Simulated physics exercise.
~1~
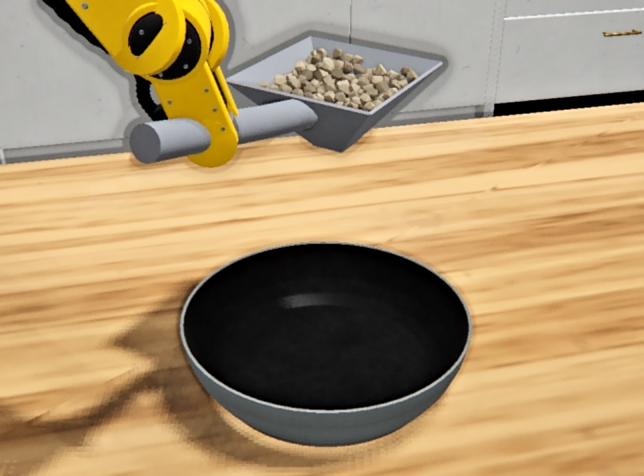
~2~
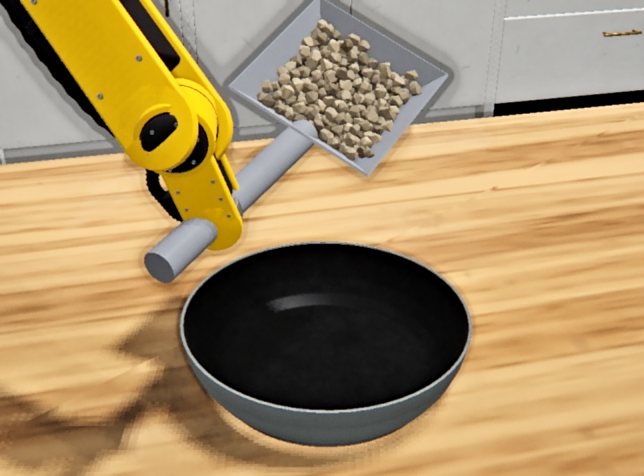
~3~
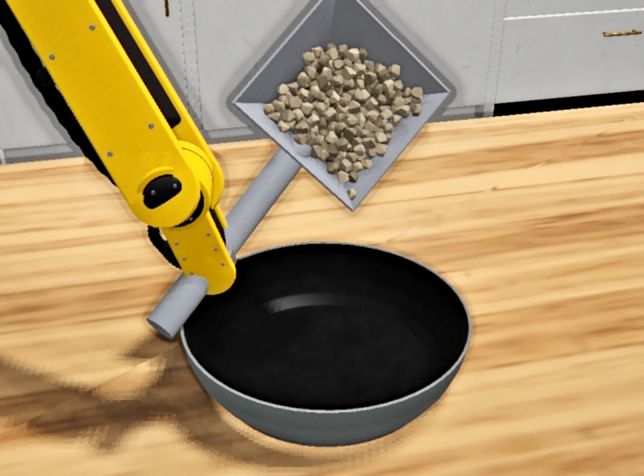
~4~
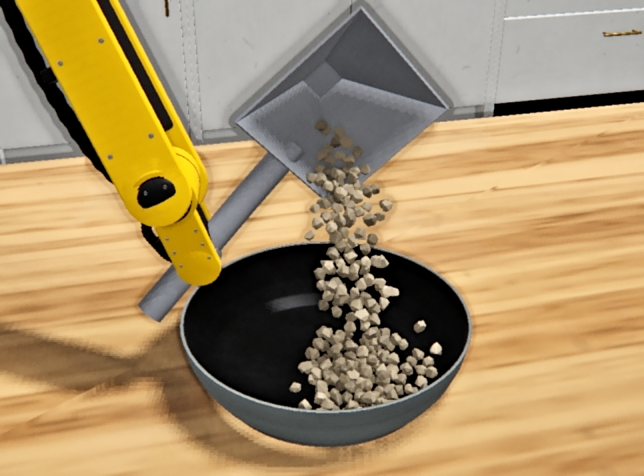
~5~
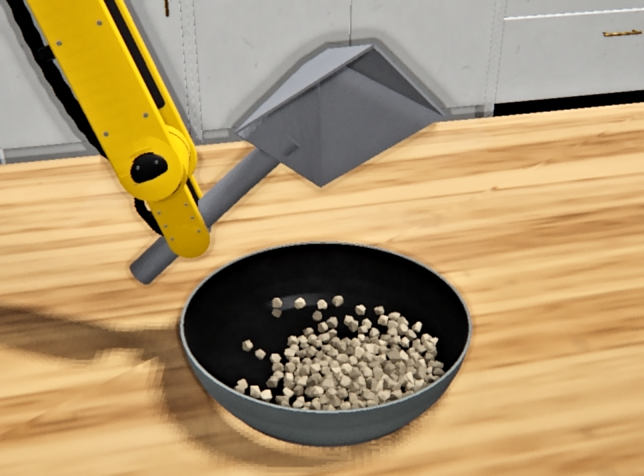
In this clip, a yellow robotic arm holds a gray scoop of small beige stones above a dark pan on a wooden counter and steadily tilts it until the stones pour down, leaving the scoop overturned and the stones piled in the pan.
